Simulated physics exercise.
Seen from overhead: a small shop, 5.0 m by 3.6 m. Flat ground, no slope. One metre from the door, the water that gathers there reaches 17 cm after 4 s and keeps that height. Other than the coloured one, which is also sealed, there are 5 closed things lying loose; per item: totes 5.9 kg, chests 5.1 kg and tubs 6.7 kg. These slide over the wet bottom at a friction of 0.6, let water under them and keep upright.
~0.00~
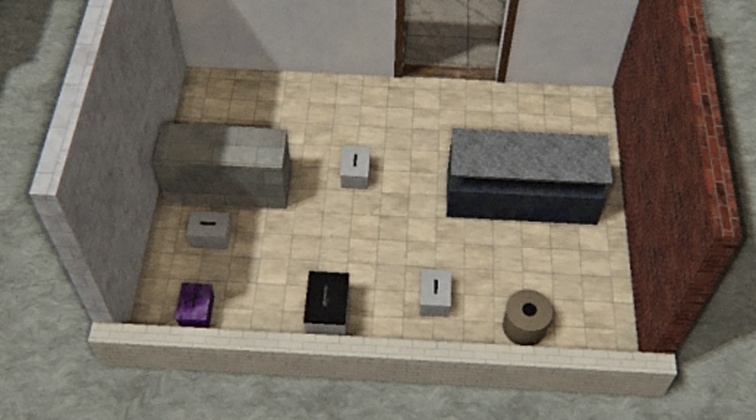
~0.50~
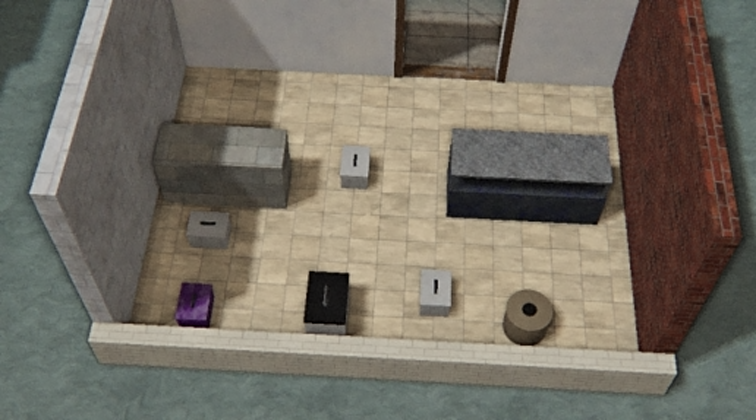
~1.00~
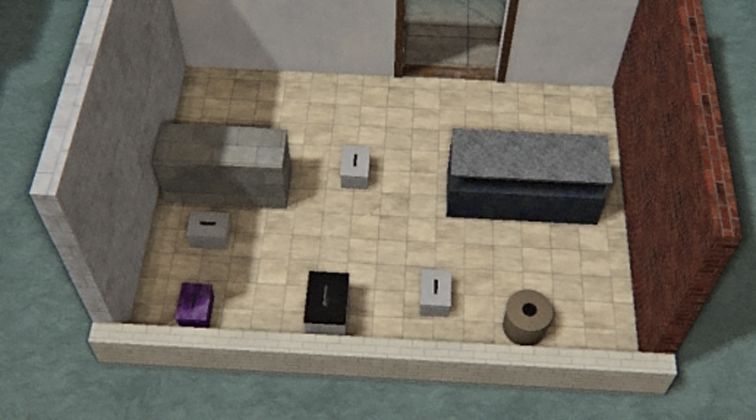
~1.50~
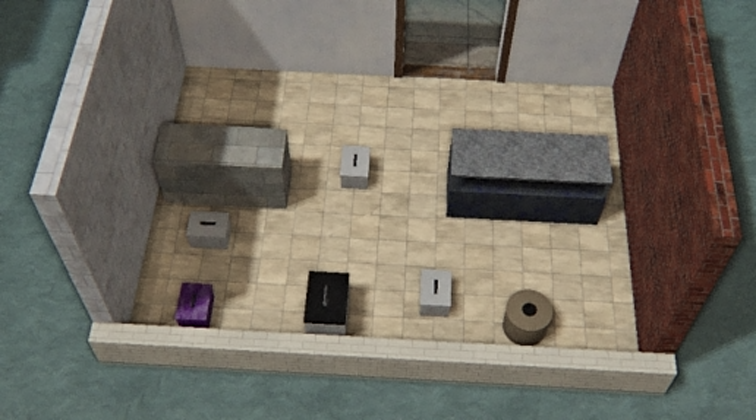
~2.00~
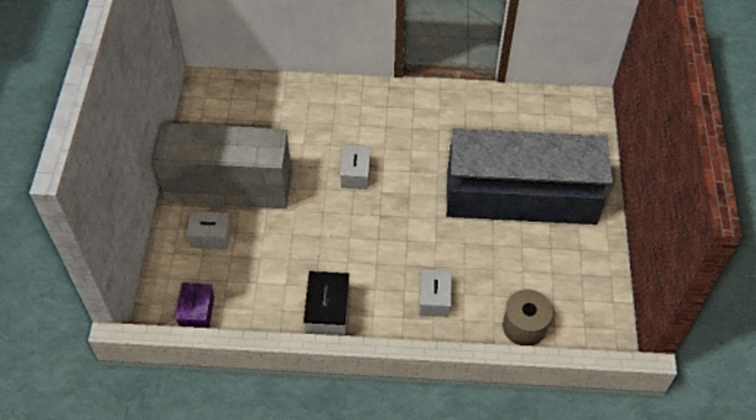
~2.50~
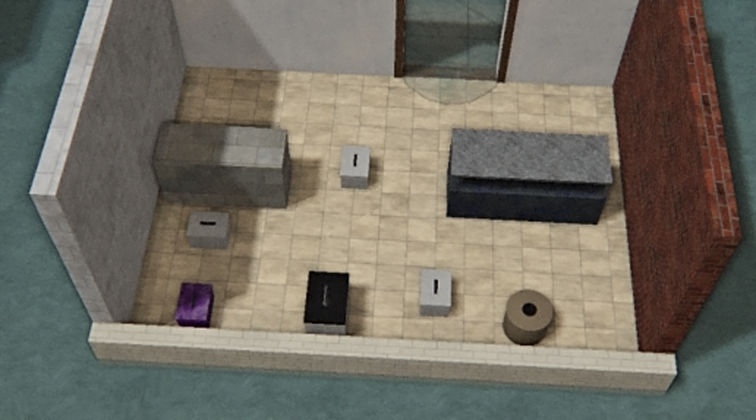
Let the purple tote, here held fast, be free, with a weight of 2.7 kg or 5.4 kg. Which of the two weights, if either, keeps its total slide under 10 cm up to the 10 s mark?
Neither of them.
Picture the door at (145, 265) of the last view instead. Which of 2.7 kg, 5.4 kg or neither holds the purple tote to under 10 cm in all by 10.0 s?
Short version: Neither mass is sufficient.
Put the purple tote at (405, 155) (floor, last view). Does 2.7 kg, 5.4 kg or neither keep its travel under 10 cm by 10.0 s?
Here both come up short.
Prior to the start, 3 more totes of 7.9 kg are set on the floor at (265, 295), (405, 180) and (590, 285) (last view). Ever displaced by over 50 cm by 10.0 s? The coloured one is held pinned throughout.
Result, in turn - falls shy; exceeds it; falls shy.
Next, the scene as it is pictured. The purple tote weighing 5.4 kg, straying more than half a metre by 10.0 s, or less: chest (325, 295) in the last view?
I'd say it goes further.
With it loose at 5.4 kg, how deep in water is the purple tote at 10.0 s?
Around 7 cm.
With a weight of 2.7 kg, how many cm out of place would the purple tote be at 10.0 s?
About 60 cm off its spot.
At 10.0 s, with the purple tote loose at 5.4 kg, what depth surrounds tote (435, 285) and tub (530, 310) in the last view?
First roughly 3 cm, second roughly 4 cm.
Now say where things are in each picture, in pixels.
The first frame shows the purple tote at (194, 301) rests on the ground; 0.0 m2 under water; 0 of 6 have shifted.
The second frame shows the purple tote at (194, 301), on the bottom; water covers 0.0 m2; 0 of 6 have shifted.
The third frame shows the purple tote at (194, 301) rests on the ground; 0.0 m2 under water; 0 of 6 have shifted.
The fourth frame shows the purple tote at (194, 301) rests on the ground; water covers 0.0 m2; 0 of 6 have shifted.
The fifth frame shows the purple tote at (194, 301) rests on the ground; 0.0 m2 under water; 0 of 6 have shifted.
The sixth frame shows the purple tote at (194, 301) rests on the ground; water covers 0.3 m2; 0 of 6 have shifted.
After 3.5 s the purple tote would be 0 cm from its start with 2.7 kg and 0 cm from its start with 5.4 kg; 0 cm of water round it then.
After 4.5 s the purple tote would be 0 cm from its start with 2.7 kg and 0 cm from its start with 5.4 kg; 0 cm of water round it then.
After 7.0 s the purple tote would be 0 cm from its start with 2.7 kg and 0 cm from its start with 5.4 kg; 2 cm of water round it then.
After 10.0 s the purple tote would be 67 cm from its start with 2.7 kg and 59 cm from its start with 5.4 kg; 7 cm of water round it then.
